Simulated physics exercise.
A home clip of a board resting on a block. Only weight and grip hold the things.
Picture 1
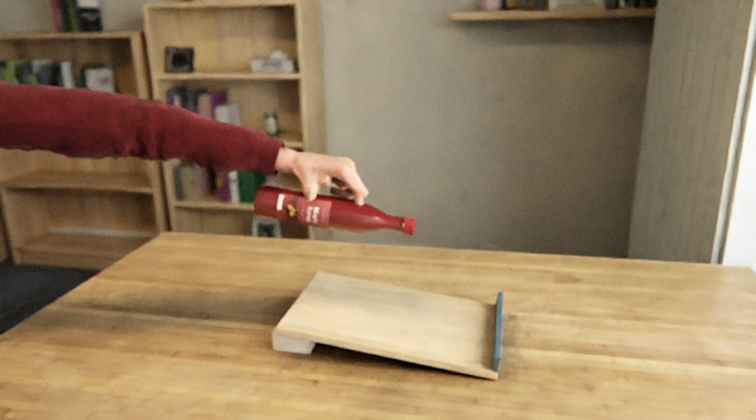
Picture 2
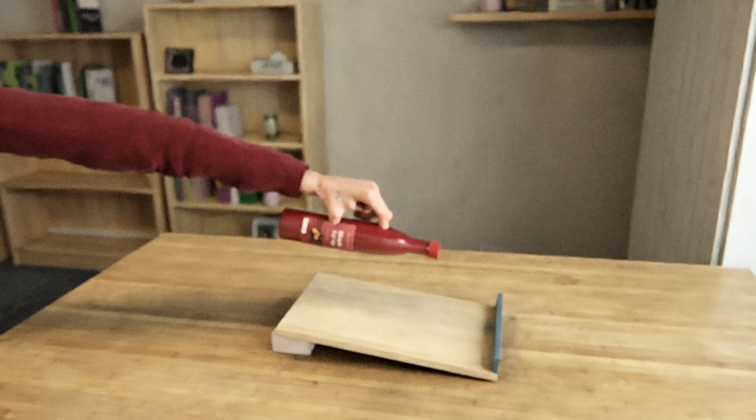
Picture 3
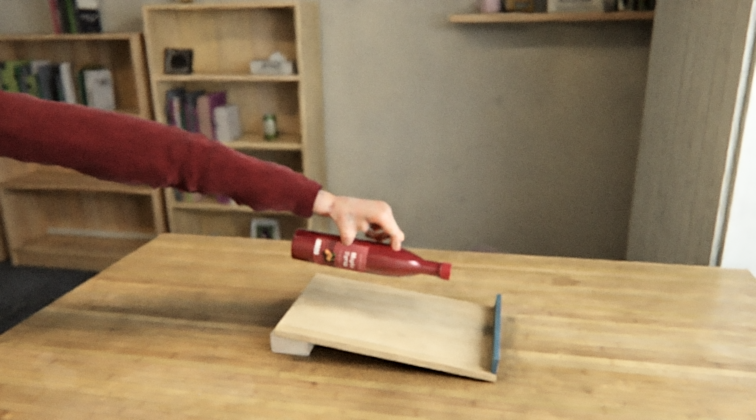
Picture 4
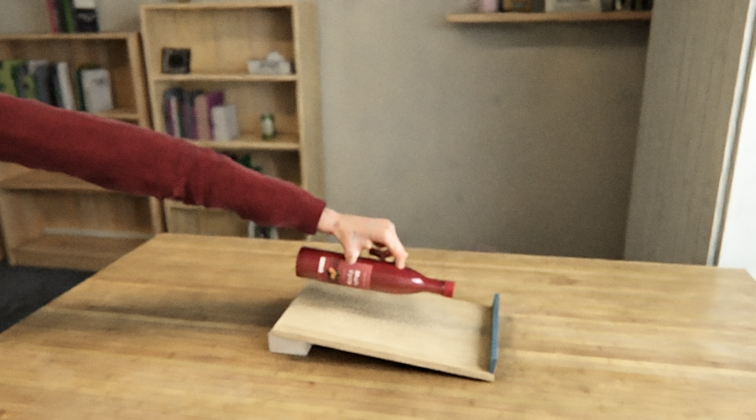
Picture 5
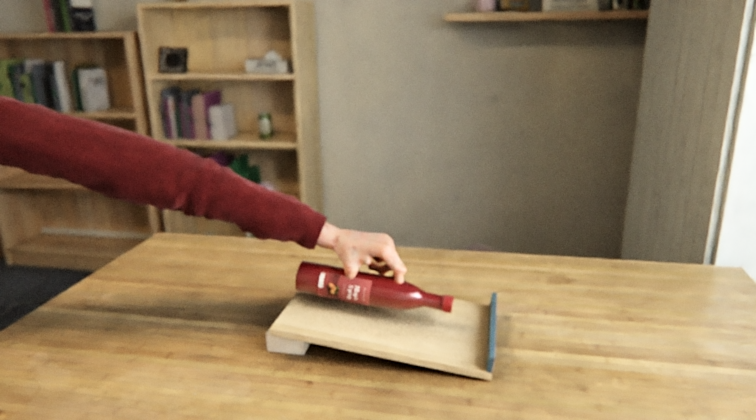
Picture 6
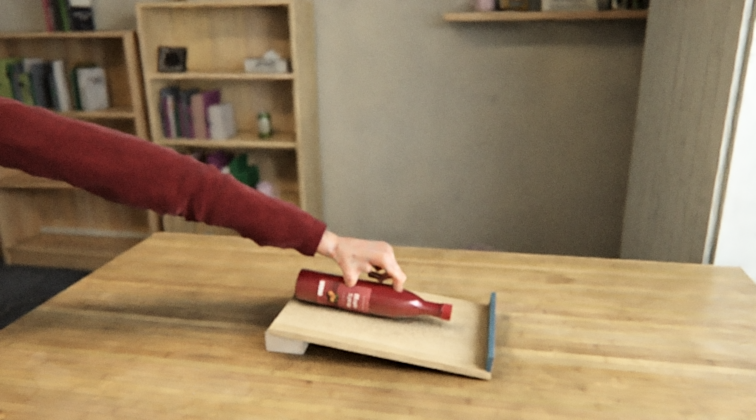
In a room with wooden bookshelves and a grey wall, a light wooden table is seen from its front and slightly above. On it, a wooden board rests on a pale block at its left, sloping down to a blue strip along its right edge. From the left, a maroon-sleeved arm lowers a red bottle, held sideways with its cap to the right, rightward and down onto the board, while the view shifts very slightly.
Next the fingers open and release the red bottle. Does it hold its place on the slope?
The red bottle remains at rest.
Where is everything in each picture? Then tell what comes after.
In the first picture, coming down; red bottle (336, 213).
In the second picture, coming down; red bottle (360, 237).
In the third picture, coming down; red bottle (372, 257).
In the fourth picture, coming down; red bottle (375, 275).
In the fifth picture, coming down; red bottle (375, 290).
In the sixth picture, in place under the hand; red bottle (374, 298).
Then, 0.30 s after the last picture, nothing has stirred.
Then, 0.70 s after the last picture, red bottle resting near (374, 298).
At rest, it is in place. Seen from the same camera at the end, red bottle near (374, 298). The red bottle stays where it is put.
